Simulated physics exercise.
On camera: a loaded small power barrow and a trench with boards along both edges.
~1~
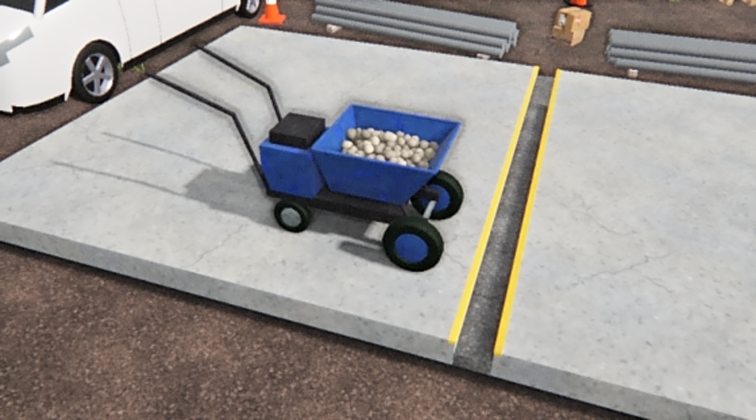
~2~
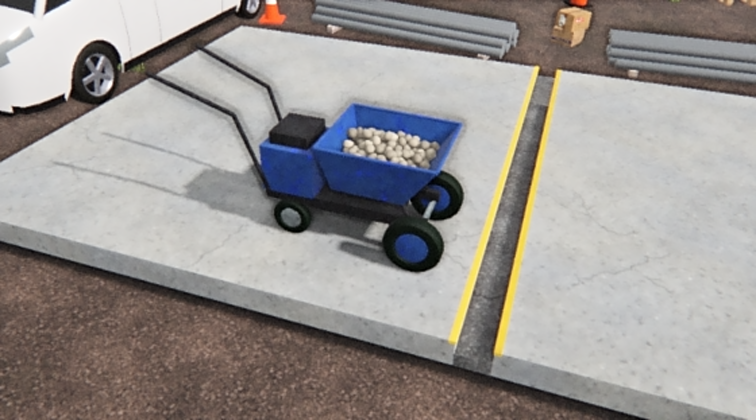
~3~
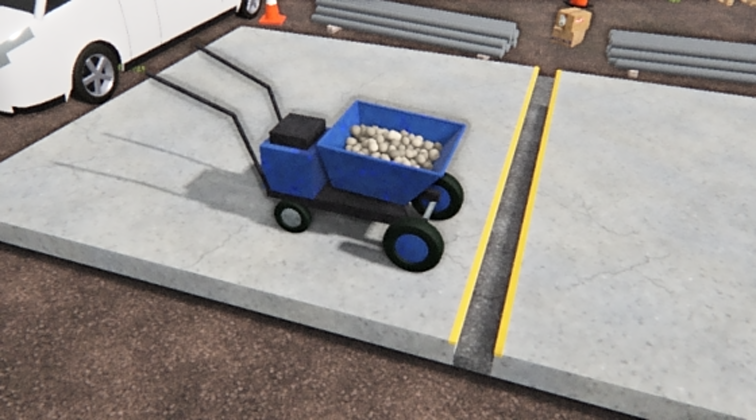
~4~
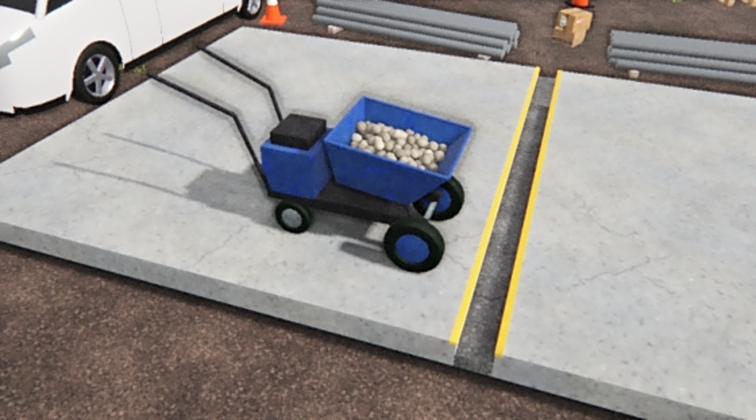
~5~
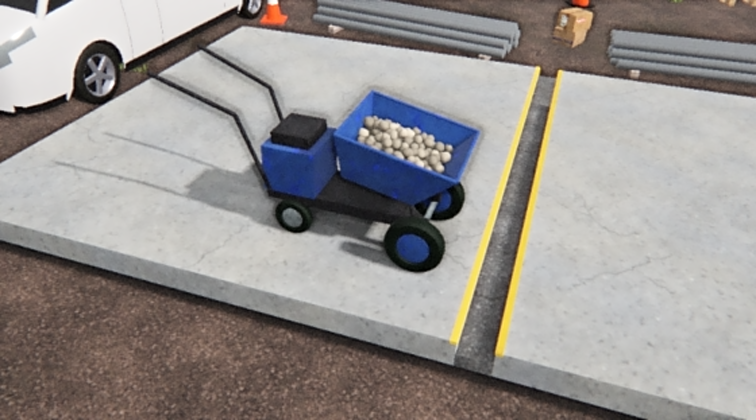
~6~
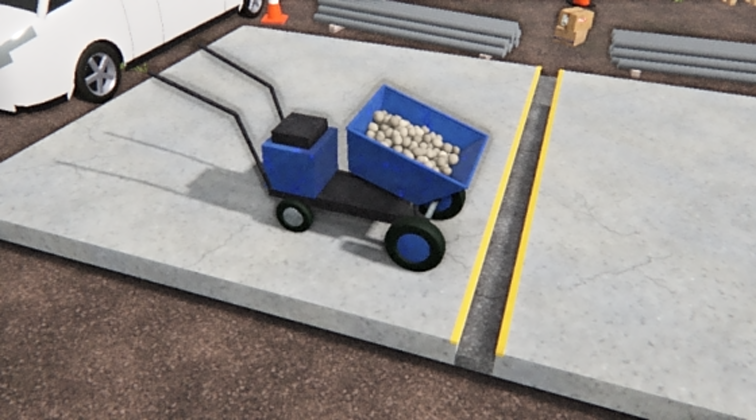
On a concrete slab beside a narrow trench, a blue barrow's pebble-filled skip gradually tilts right.
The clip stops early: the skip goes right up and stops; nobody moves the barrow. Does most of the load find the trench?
The trench ends with under half of it.
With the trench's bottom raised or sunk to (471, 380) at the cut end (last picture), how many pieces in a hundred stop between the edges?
About 20 per cent.
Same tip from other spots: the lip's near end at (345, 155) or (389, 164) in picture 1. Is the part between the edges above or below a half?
The first try: Below a half. The second: Most of it.
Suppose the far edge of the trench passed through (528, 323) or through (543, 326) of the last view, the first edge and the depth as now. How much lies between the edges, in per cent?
The first gives 50 %, the second 70 %.
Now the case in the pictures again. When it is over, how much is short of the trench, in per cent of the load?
It comes to 0 per cent or so.
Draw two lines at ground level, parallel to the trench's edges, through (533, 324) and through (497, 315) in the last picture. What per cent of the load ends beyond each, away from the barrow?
The first gives 50 %, the second 80 %.
Soon after the last picture, skip tipped steeply; all in the skip.
A little later, skip tipped right over; most in the skip; a stray few in or heaped over the trench; a small part beyond it; a stray few falling.
Later still, skip tipped right over; about a quarter in the skip; a small part in or heaped over the trench; most beyond it; a stray few falling.
By the end, skip tipped right over; about a quarter in or heaped over the trench; most beyond it.
